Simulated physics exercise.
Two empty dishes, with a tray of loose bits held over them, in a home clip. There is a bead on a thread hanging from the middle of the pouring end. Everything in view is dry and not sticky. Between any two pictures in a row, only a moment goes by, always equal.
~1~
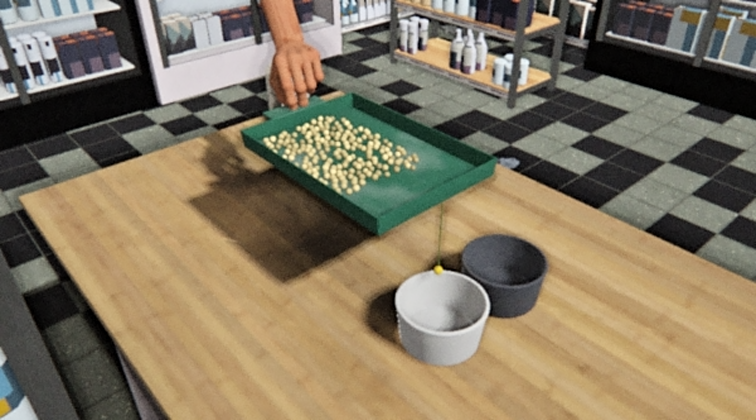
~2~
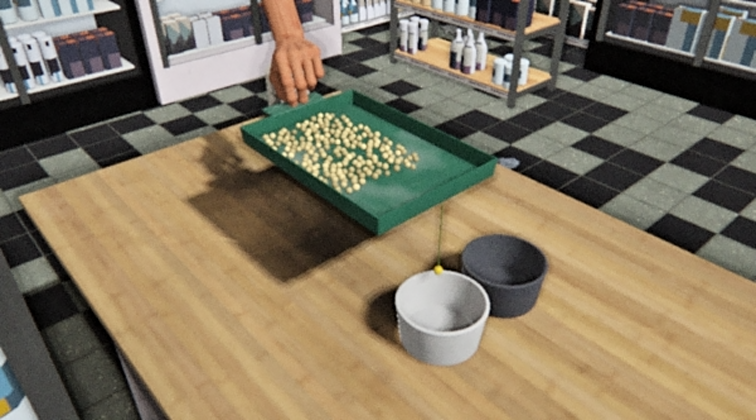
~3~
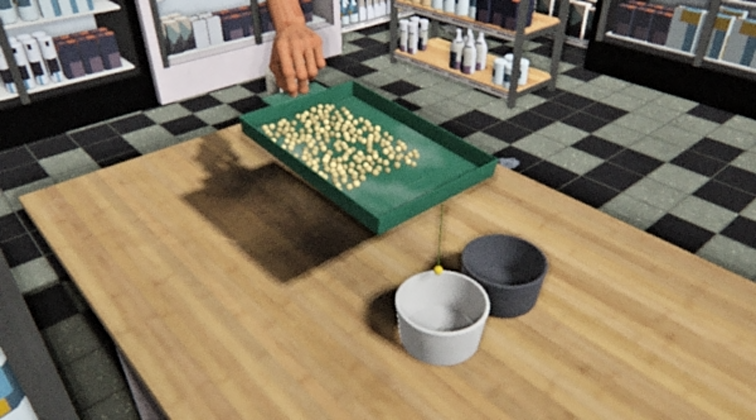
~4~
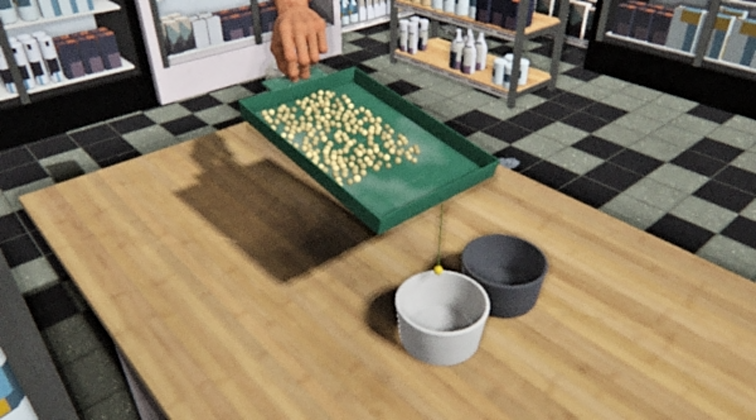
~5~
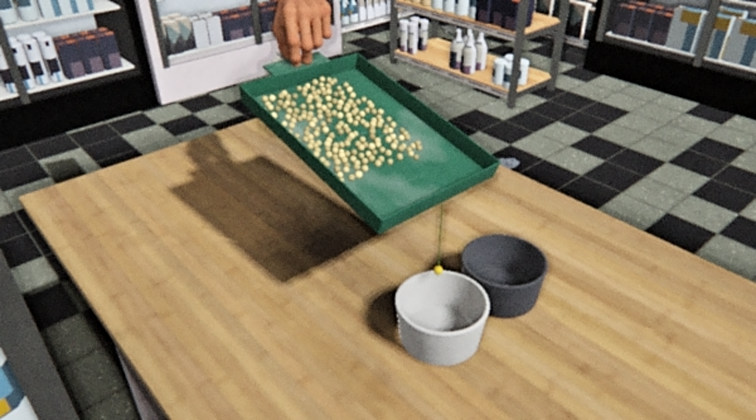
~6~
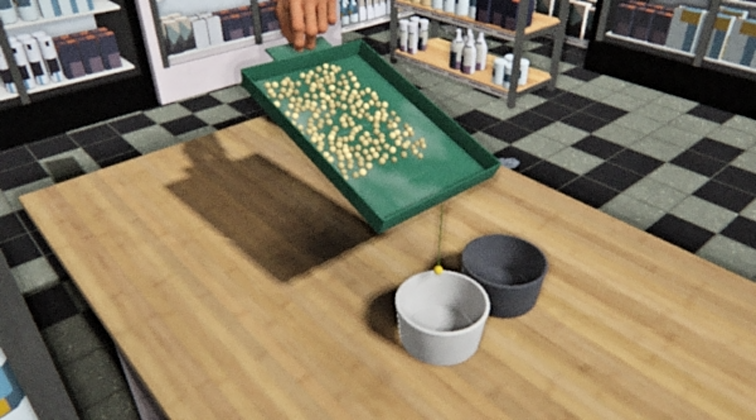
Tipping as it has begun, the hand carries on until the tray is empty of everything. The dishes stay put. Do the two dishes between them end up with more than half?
Yes.
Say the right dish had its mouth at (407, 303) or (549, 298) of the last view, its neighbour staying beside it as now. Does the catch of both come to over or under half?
For the earlier try a smaller portion is kept, for the later one a smaller portion.
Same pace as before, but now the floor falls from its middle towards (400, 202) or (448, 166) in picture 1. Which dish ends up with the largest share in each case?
Outcome one: The left side; outcome two: The right side.
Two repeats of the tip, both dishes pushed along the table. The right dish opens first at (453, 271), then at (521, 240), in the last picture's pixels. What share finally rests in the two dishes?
The first try gives 30 per cent, the second 50 per cent.
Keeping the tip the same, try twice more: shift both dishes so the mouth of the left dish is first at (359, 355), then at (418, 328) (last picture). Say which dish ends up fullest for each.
Result, try one: The right of the two; try two: The right of the two.
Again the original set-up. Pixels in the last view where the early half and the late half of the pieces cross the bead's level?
Roughly (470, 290) first, then roughly (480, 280).
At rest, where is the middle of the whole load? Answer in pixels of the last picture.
I'd place the middle at about (467, 331).
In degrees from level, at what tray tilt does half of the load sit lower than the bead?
The angle is roughly 115° at that point.
Soon, tray tipped steeply; most on the tray; a stray few in the left dish; a small part in the air.
A while on, tray tipped past a quarter turn; most on the tray; a small part in the left dish; a stray few in the right dish; a small part outside both.
Towards the end, tray tipped past a quarter turn; about half in the left dish; about a quarter in the right dish; about a quarter outside both; a stray few in the air.
Finally, tray tipped past a quarter turn; about half in the left dish; about a quarter in the right dish; about a quarter outside both.
